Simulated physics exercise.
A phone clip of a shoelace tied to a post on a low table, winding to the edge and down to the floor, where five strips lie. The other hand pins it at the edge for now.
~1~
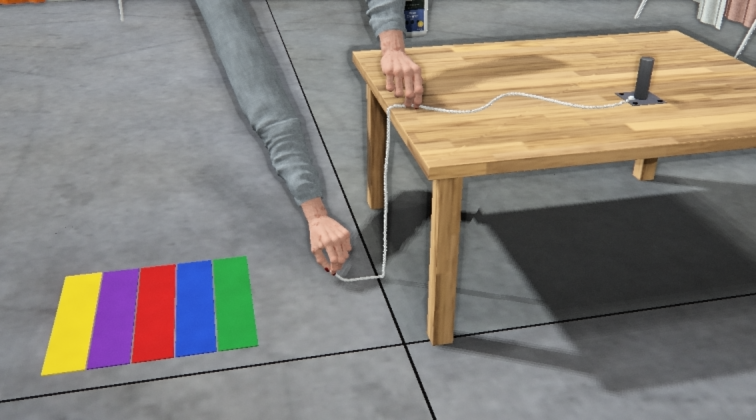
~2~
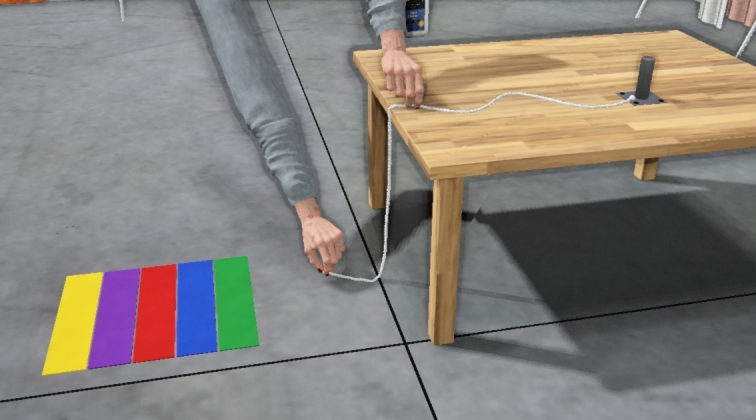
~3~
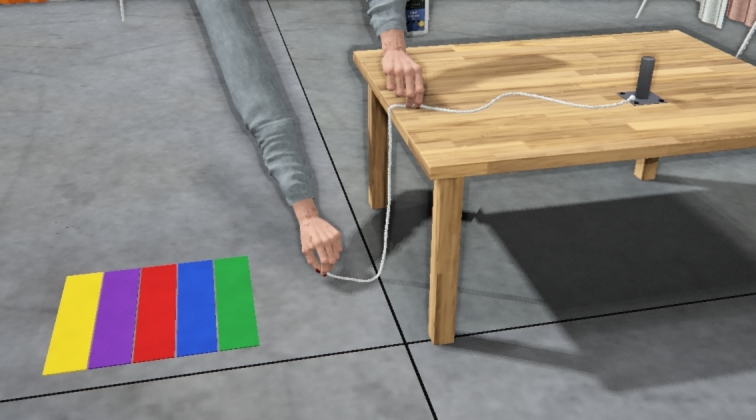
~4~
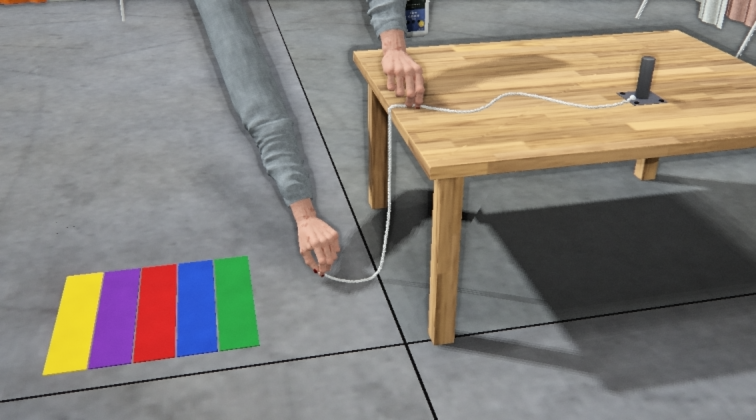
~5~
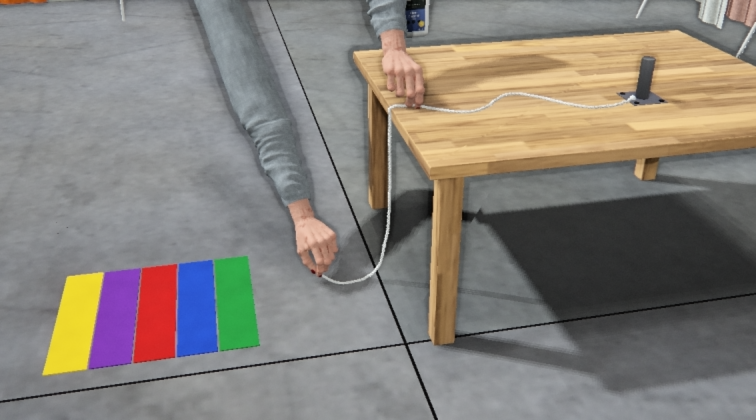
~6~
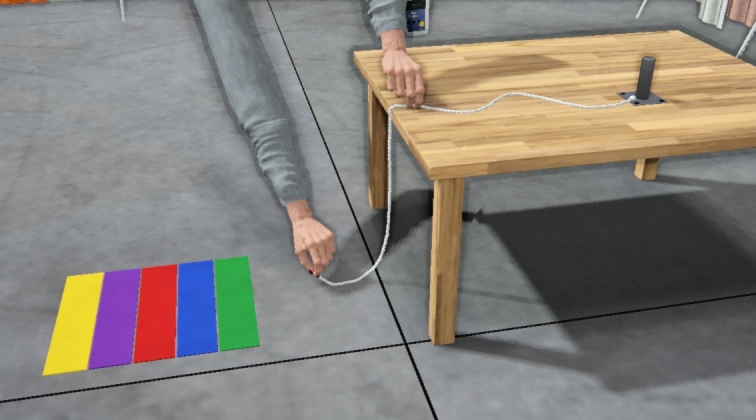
One hand pinning a white cord at a wooden table's edge while the other draws its low end slightly left.
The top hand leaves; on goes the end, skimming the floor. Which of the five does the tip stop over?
It gets as far as the red strip.
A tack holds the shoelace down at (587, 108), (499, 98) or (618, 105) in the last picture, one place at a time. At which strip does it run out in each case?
Try by try: Red; blue; red.
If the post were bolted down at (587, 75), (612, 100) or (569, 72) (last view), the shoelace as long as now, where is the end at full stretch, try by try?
About (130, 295), (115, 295) and (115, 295).
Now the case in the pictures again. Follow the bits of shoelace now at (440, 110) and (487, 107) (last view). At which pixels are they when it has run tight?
They go to (394, 112) and to (447, 107).
Soon after, end near (225, 283); over green.
After that, end near (178, 289); over blue.
At the stop, end near (152, 292); over red. The red one.
